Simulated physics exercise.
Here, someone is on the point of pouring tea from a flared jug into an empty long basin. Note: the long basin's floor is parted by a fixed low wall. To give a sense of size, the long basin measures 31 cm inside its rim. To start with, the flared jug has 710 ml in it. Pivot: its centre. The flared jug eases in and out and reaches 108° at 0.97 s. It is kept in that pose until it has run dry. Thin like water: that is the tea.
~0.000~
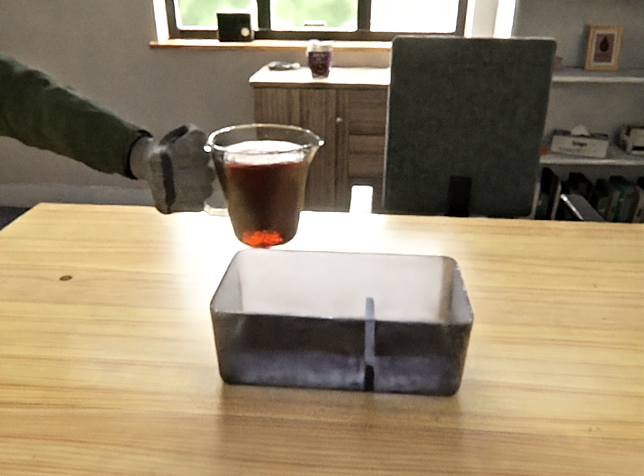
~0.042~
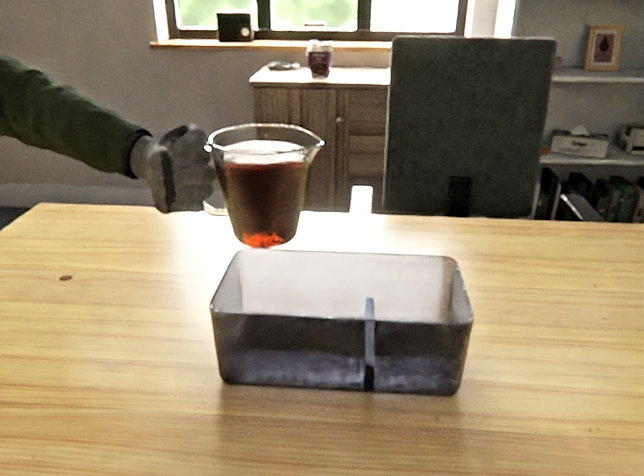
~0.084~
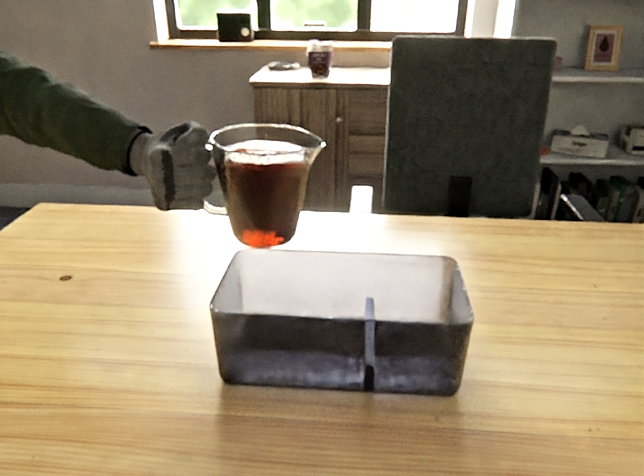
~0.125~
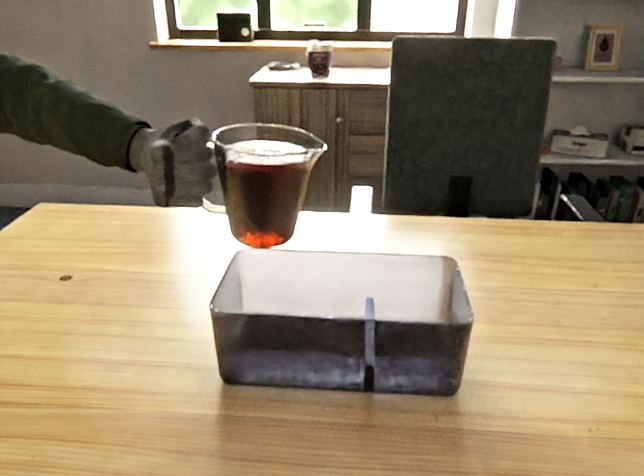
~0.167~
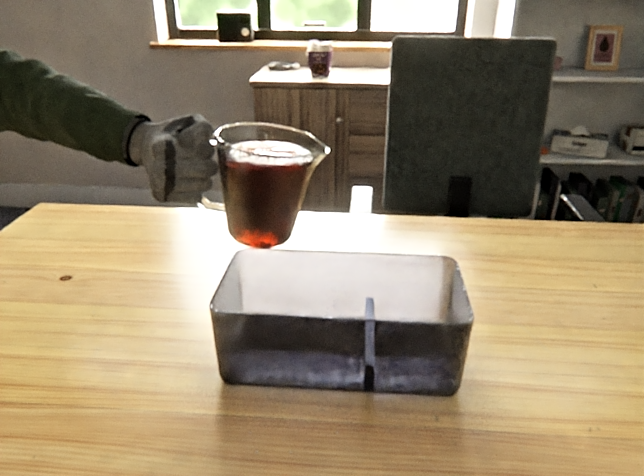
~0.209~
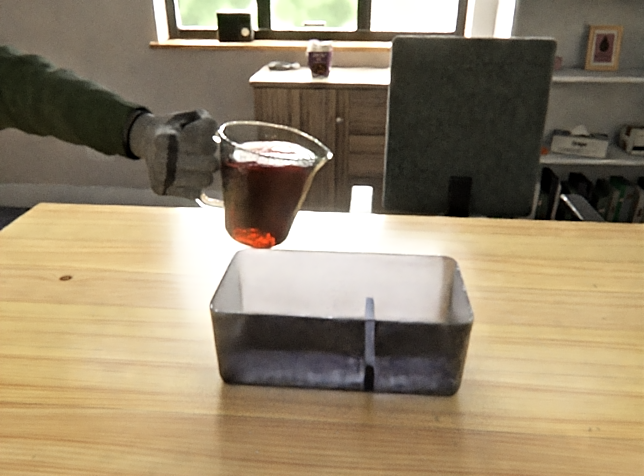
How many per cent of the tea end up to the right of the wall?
About 51 per cent.
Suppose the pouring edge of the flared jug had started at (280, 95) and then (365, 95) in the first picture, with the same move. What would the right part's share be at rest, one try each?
10 then 70 %.
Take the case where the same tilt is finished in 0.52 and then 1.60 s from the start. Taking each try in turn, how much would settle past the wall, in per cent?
Respectively about 25 and 70 percent.
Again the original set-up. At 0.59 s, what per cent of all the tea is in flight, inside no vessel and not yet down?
Some 22 per cent.
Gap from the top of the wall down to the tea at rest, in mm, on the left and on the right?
Looks like roughly 28 mm on the left and roughly 18 mm on the right.
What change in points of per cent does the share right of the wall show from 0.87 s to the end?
Net gain of about 2.
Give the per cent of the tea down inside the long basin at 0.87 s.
The fraction sits near 72 in a hundred.
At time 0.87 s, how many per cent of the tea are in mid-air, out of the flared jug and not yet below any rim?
About 14 % of the total.
Then, 0.59 s in, the tilt is 72° and 71 per cent is still to pour, 0 is left of the wall and 8 right of it.
Then, 0.87 s in, the tilt is 105° and 15 per cent is still to pour, 24 is left of the wall and 48 right of it.
Then, 1.15 s in, the tilt is 108° and 0 per cent is still to pour, 48 is left of the wall and 51 right of it.
Then, 1.47 s in, the tilt is 108° and 0 per cent is still to pour, 49 is left of the wall and 51 right of it.
Finally, 49 per cent lies left of the wall, 51 right of it and 1 outside.
